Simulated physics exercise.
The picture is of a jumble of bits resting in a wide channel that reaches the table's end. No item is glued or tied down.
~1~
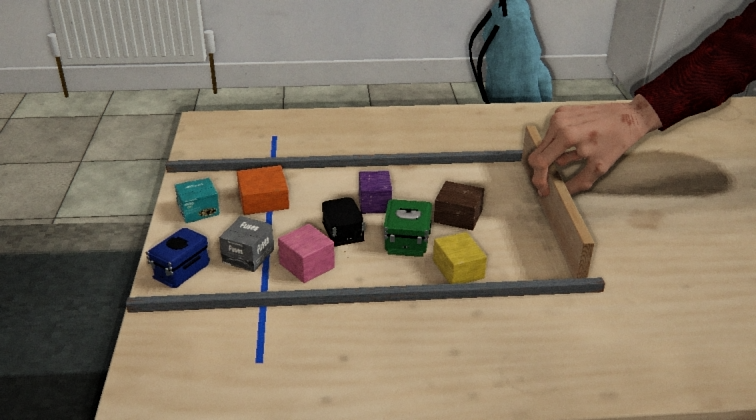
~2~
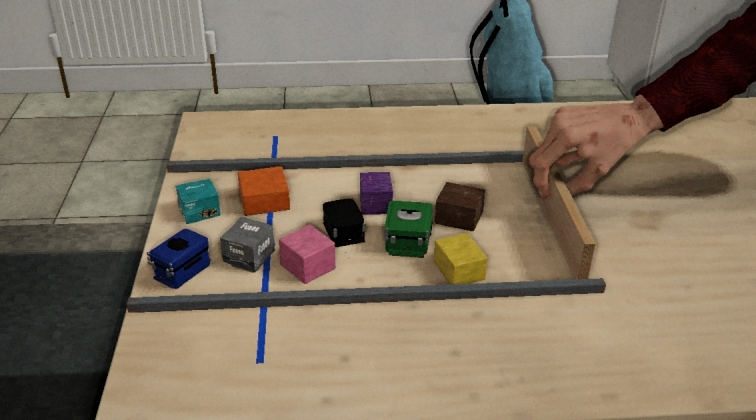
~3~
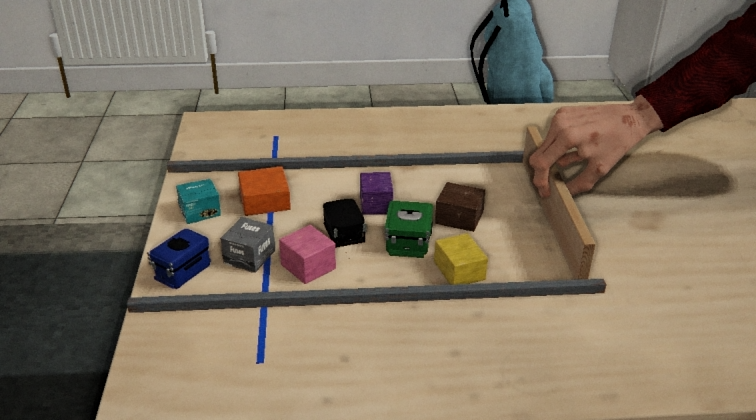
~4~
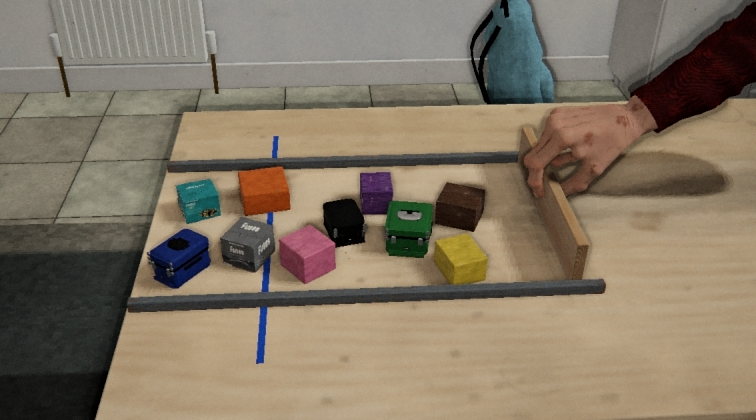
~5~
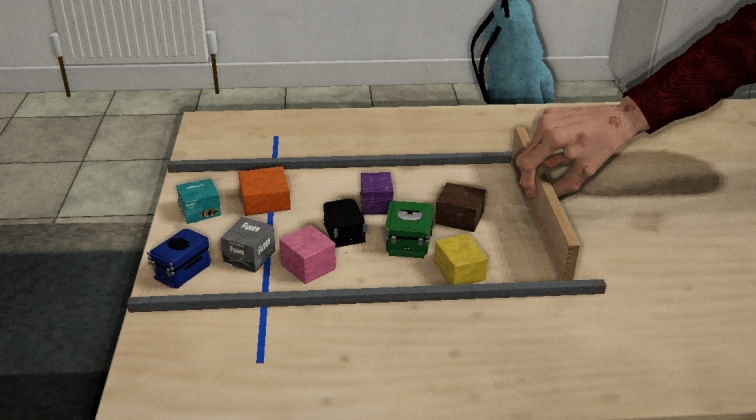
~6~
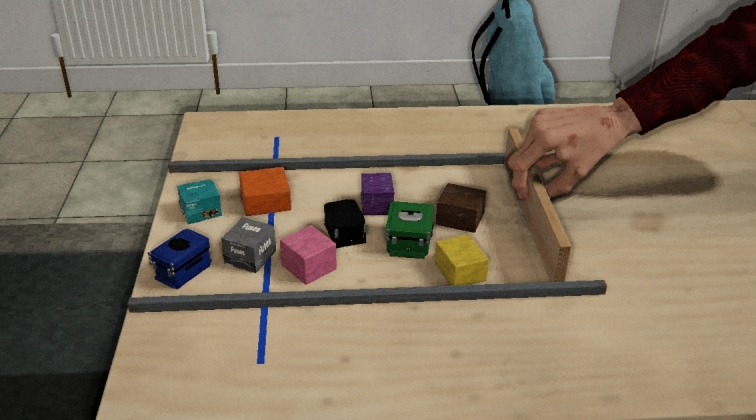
A wooden board held by a hand slides slightly left between two rails, while the colourful boxes and blocks stay still.
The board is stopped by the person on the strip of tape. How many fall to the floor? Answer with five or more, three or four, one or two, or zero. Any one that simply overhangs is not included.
The count that falls is zero.
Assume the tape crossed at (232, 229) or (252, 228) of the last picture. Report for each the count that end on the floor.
In order, 3 then 1.
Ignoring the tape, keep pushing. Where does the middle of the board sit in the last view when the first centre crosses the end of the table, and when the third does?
The middle is near (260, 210) first and near (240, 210) after.
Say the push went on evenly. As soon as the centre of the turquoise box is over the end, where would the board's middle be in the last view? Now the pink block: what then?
(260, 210) and (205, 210), more or less.
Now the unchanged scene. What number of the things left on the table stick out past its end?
Count: 1.
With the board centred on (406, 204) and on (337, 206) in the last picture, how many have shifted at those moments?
The first number is 5, the next one 7.
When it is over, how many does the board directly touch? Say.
Number in contact with it: 3.
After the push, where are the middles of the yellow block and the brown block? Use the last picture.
The yellow block settles near (247, 271); as for the brown block, near (250, 211).
Soon after, none off yet; blue case at rest near (182, 259); turquoise box at rest near (199, 201); grey box at rest near (249, 245).
In the end, the number that fall off is zero.
